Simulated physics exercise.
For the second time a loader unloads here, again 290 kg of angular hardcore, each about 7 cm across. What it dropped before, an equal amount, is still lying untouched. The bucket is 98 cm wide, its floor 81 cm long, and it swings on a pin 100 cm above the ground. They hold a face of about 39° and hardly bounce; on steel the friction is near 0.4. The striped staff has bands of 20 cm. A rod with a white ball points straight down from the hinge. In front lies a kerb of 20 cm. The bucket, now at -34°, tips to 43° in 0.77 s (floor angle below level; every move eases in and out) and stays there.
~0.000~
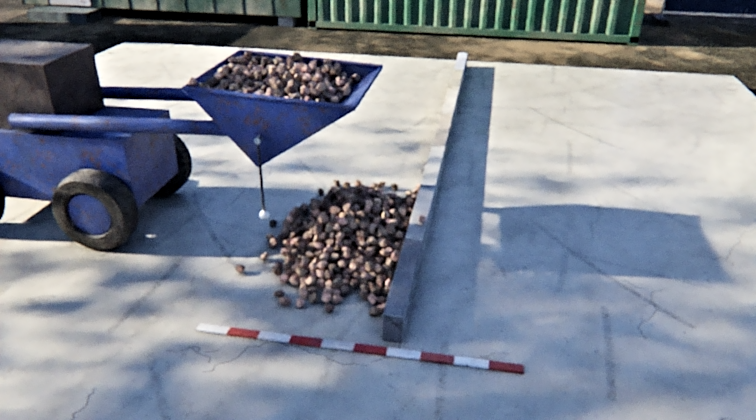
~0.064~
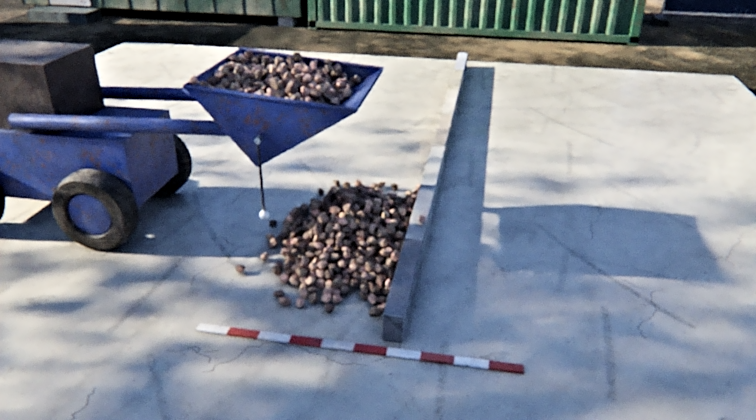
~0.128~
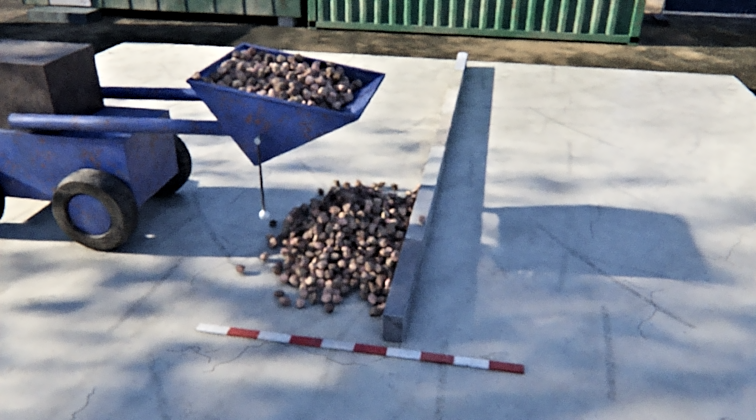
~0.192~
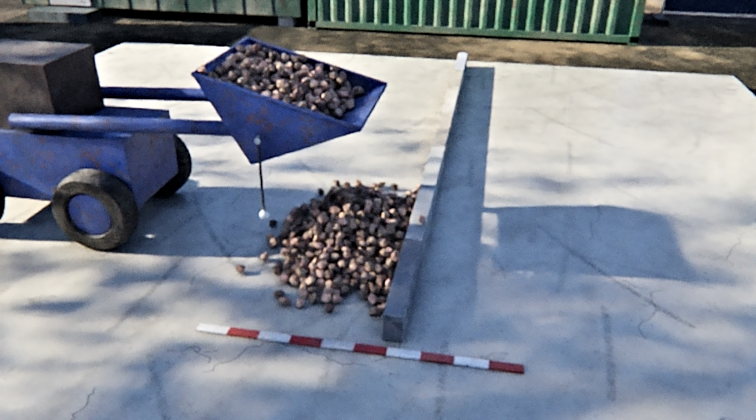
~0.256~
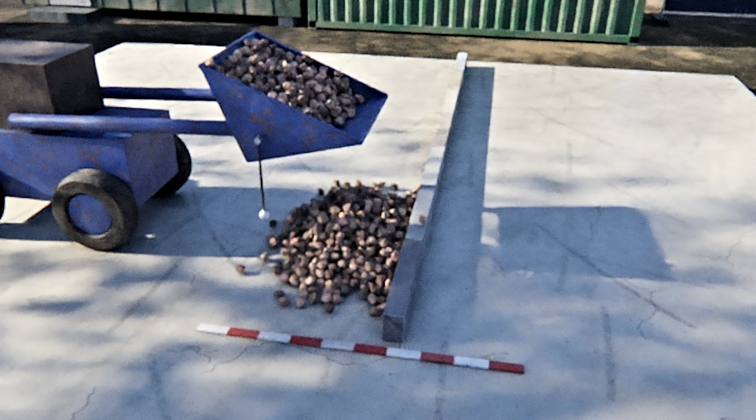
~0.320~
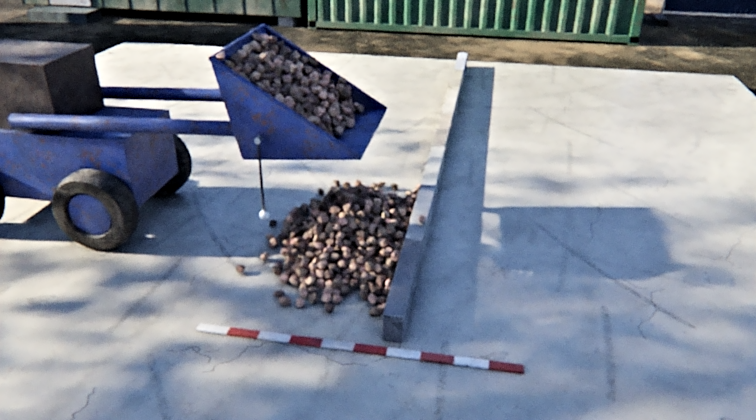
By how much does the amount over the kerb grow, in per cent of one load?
About 7 per cent.
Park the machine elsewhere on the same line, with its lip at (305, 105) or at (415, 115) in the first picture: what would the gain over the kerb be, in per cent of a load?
First some 0, then 60 per cent.
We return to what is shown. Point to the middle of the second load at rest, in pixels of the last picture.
Around (377, 216).
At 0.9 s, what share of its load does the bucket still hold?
It holds some 75 per cent.
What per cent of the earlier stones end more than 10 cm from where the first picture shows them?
About 0 per cent.
After 0.6 s the floor is at 31°; in per cent of one load, 100 in the bucket, 100 on this side of the kerb; the foremost stones are at (408, 230).
After 0.9 s the floor is at 43°; in per cent of one load, 73 in the bucket, 127 on this side of the kerb; the foremost stones are at (408, 230).
After 1.2 s the floor is at 43°; in per cent of one load, 16 in the bucket, 182 on this side of the kerb, 2 over the kerb; the foremost stones are at (439, 224).
After 3.7 s the floor is at 43°; in per cent of one load, 0 in the bucket, 193 on this side of the kerb, 7 over the kerb; the foremost stones are at (490, 254). Net gain over the kerb, 7.
